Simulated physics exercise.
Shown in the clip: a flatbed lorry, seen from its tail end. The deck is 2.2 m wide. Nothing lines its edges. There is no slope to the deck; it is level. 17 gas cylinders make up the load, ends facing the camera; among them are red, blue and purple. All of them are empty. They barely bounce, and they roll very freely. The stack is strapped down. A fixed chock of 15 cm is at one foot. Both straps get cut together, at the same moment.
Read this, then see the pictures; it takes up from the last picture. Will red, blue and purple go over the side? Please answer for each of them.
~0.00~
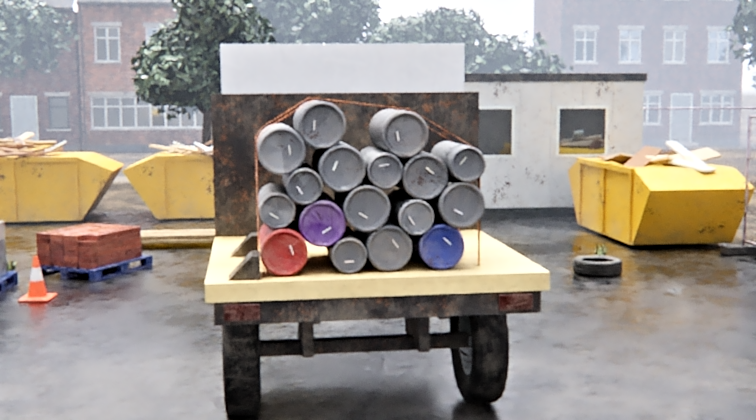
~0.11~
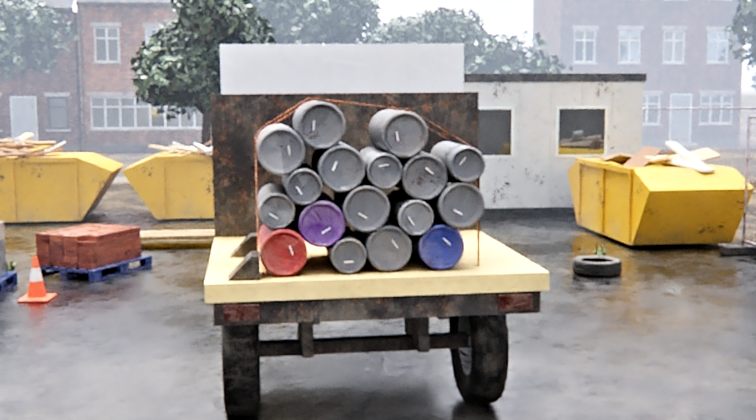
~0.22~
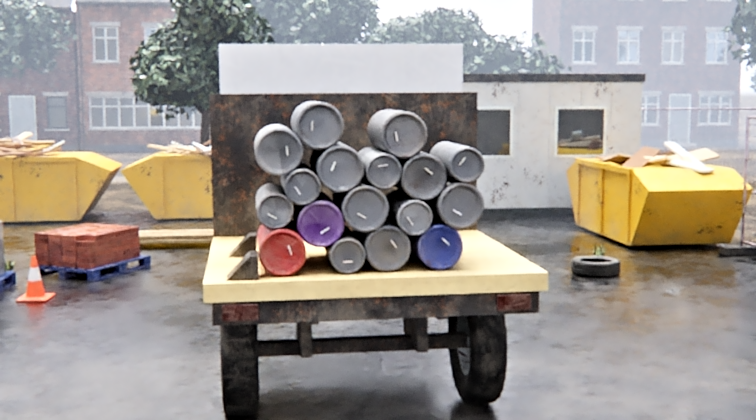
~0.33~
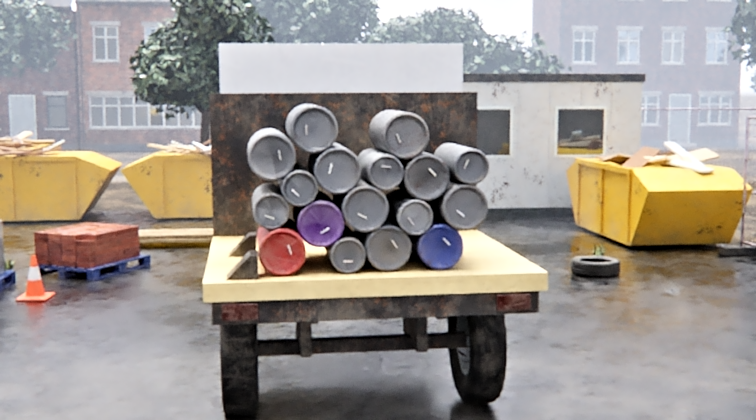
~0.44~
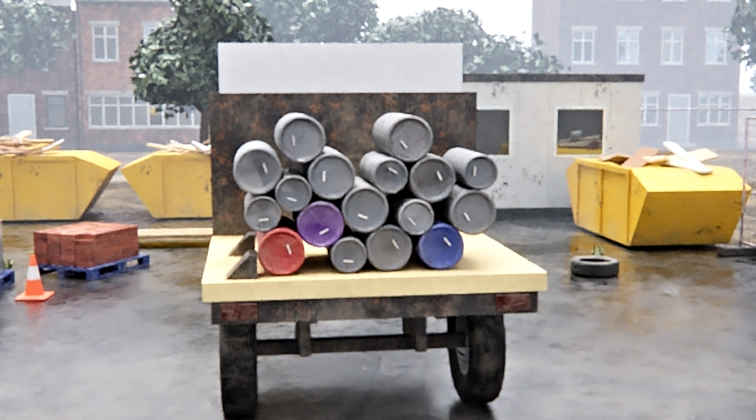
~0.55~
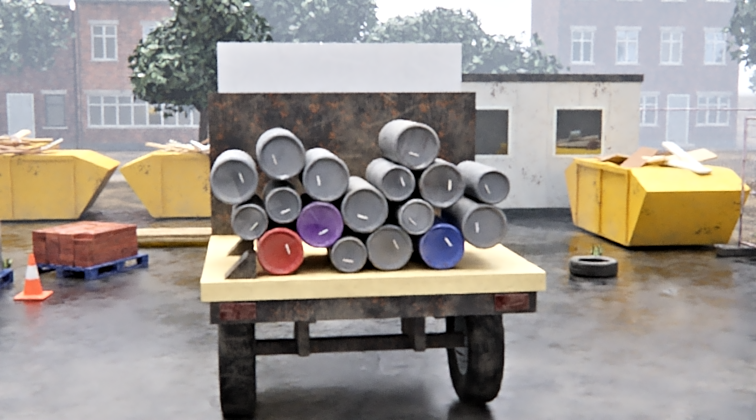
Note - red is kept. Blue is lost. Purple is kept.
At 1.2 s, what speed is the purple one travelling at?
Its speed is roughly 0.1 m/s.
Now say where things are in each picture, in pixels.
The first frame shows red (284, 253), blue (443, 248), purple (323, 225); straps on; chock at (255, 267); the deck is level; 4 of the 17 lie on the deck itself.
The second frame shows red (284, 253), blue (443, 248), purple (322, 225); straps tight.
The third frame shows red (283, 253), blue (442, 248), purple (321, 225); straps gone.
The fourth frame shows red (282, 252), blue (442, 248), purple (321, 225); straps gone.
The fifth frame shows red (282, 252), blue (443, 248), purple (321, 226); straps gone.
The sixth frame shows red (280, 252), blue (444, 248), purple (321, 226); no straps; chock at (251, 266).
By 1.2 s, red is on the deck, 50 cm from the left edge; blue is on the deck, 35 cm from the right edge, rolling right; purple is up on others, 75 cm from the left edge; 6 off so far.
By 1.9 s, blue is dropping off the right side; purple is on the deck, 80 cm from the left edge; as before, red; 8 off so far.
Finally (8.9 s), red is on the deck, 50 cm from the left edge; blue is down on the right; purple is on the deck, 80 cm from the left edge; 11 off so far.
